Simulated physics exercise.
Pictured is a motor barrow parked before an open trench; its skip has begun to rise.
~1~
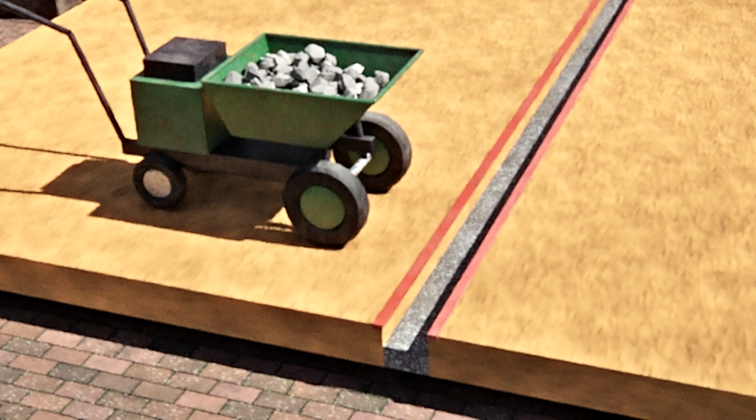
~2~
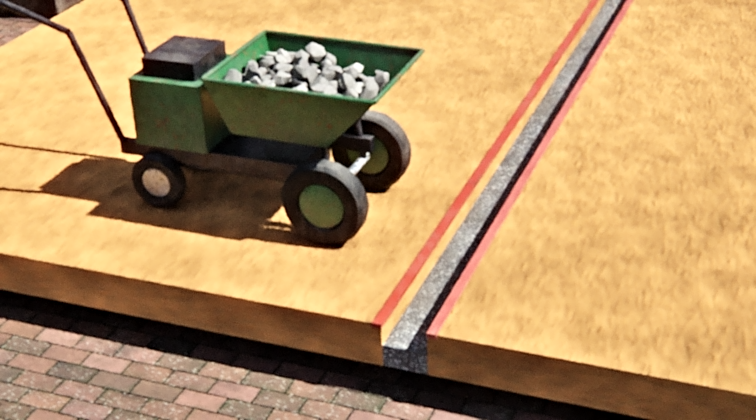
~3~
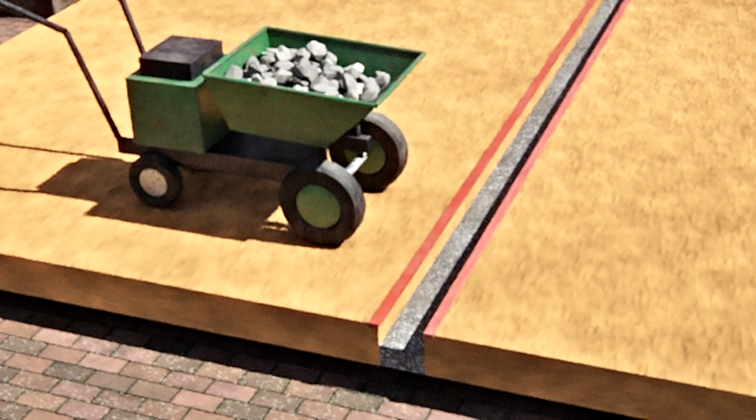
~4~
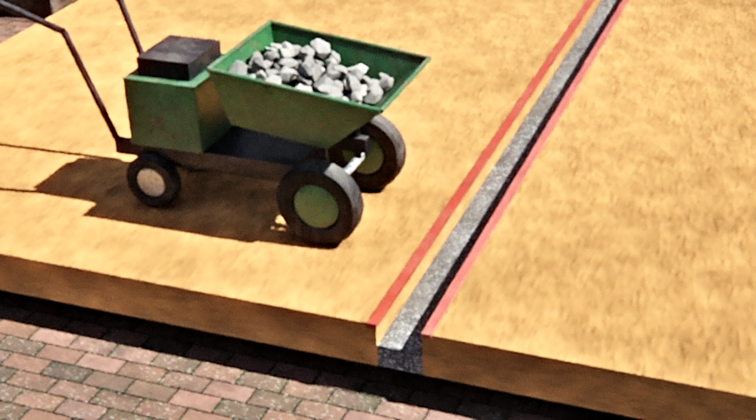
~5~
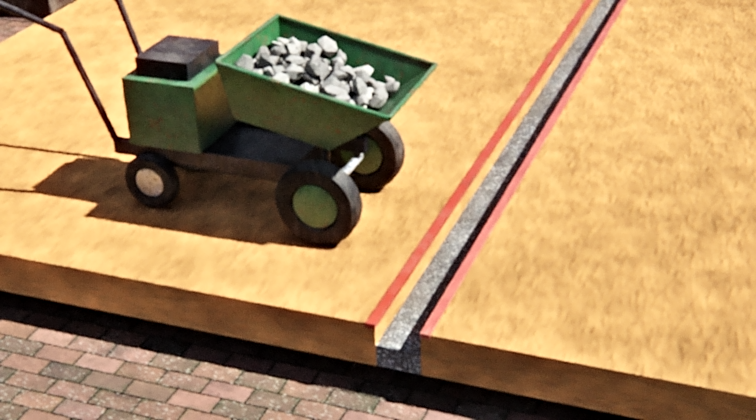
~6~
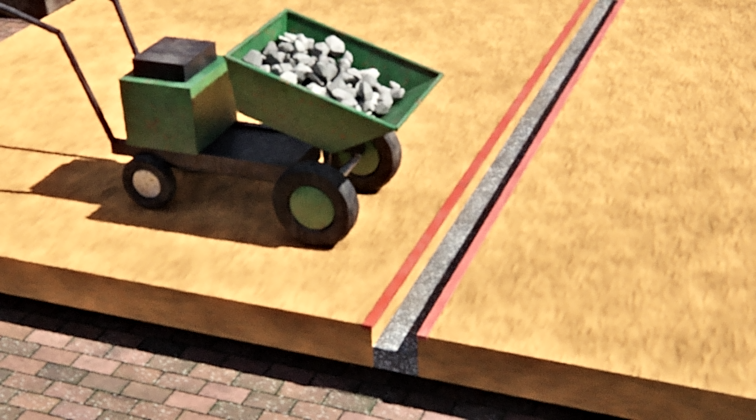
A green motor barrow with a skip of grey and white broken stones stands at left on a sunlit tan slab, seen from above at an angle. To its right, a narrow, dark-sided trench edged with red lines crosses the slab, with brick paving below. The skip starts level, then its rear rises and it tilts forward to the right, while the view shifts very slightly.
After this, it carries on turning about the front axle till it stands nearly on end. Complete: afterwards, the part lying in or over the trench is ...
... the minority.
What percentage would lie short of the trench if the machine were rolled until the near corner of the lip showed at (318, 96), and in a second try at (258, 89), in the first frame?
20 and 50 percent, in that order.
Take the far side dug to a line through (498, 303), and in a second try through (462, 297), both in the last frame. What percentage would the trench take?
About 80 and 50 per cent.
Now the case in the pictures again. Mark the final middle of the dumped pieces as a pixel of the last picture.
Somewhere around (500, 233) in the final view.
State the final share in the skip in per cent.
Close to 20 per cent, give or take.
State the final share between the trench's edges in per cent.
Result: Around 25 in a hundred.
Soon after the last picture, skip tipped steeply; all in the skip.
A little later, skip tipped steeply; nearly all in the skip; a stray few in or heaped over the trench; a small part beyond it; a stray few falling.
Later still, skip tipped right over; about a third in the skip; a small part in or heaped over the trench; about half beyond it.
By the end, skip tipped right over; about a quarter in the skip; about a quarter in or heaped over the trench; about half beyond it.
